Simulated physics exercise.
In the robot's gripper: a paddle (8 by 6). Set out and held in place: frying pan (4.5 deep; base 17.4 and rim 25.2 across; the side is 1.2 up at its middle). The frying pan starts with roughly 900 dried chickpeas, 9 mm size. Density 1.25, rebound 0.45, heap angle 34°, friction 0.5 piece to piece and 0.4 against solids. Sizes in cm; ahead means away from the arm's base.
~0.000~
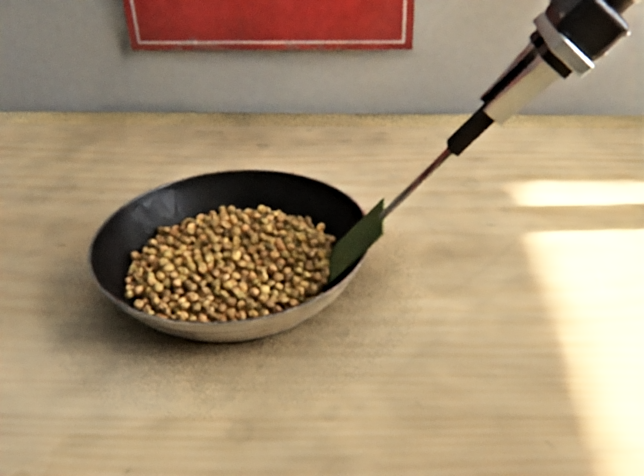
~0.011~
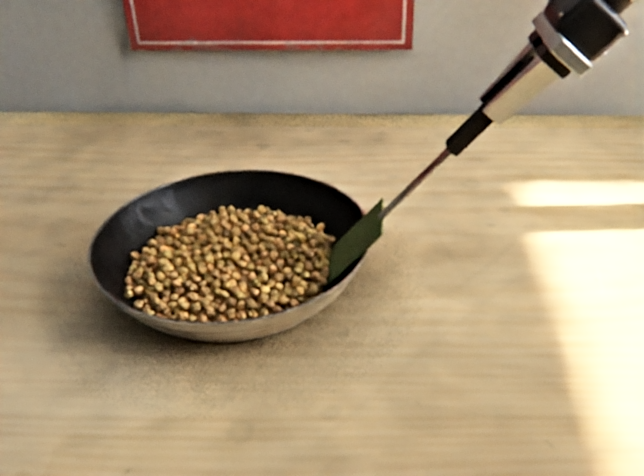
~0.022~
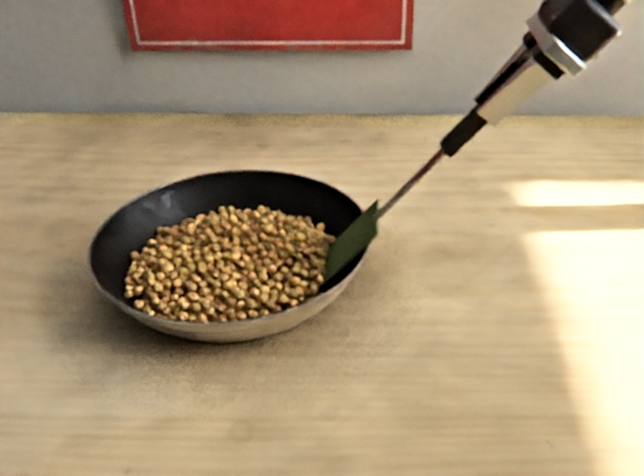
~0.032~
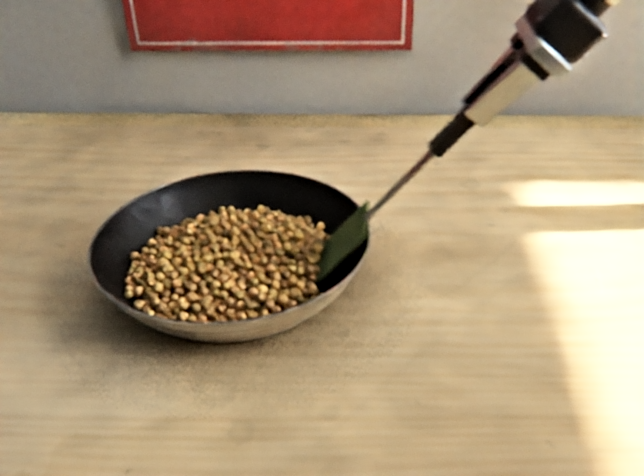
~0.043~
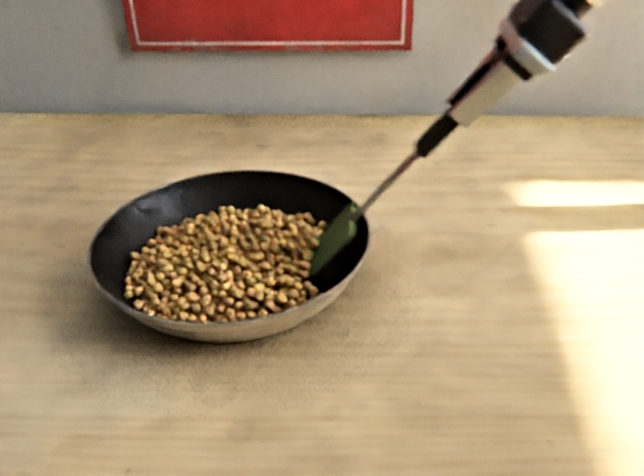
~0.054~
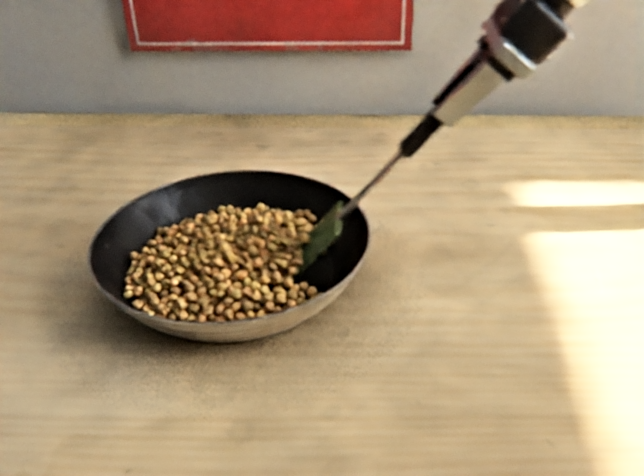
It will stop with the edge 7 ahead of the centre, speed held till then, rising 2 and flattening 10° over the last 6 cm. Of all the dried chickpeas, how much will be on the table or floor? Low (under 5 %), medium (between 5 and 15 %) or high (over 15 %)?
Share on the table or floor: Medium (between 5 and 15 %).
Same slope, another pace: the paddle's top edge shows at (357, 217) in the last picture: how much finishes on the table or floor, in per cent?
Some 0 per cent.
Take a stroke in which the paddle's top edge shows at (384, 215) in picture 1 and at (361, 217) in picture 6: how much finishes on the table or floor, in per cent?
Some 0 per cent.
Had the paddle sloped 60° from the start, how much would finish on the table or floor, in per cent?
Then about 10 per cent.
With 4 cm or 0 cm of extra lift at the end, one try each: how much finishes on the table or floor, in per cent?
Some 15 and 5 per cent.
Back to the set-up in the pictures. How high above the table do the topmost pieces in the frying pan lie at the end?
About 5.0 cm.
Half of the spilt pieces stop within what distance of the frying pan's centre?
About 28 cm.
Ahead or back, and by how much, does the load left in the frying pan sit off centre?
Some 3.5 cm ahead.
After 0.09 s, sloping 50°, highest piece 6 above the table; 900 in the frying pan.
After 0.12 s, sloping 47°, highest piece 7 above the table; 900 in the frying pan.
After 0.34 s, sloping 40°, highest piece 5 above the table; 825 in the frying pan, 73 on the table or floor, 2 on the blade or in flight.
After 1.39 s, sloping 40°, highest piece 5 above the table; 824 in the frying pan, 76 on the table or floor.
At rest, 824 in the frying pan, 76 on the table or floor. That is 8 % on the table or floor.
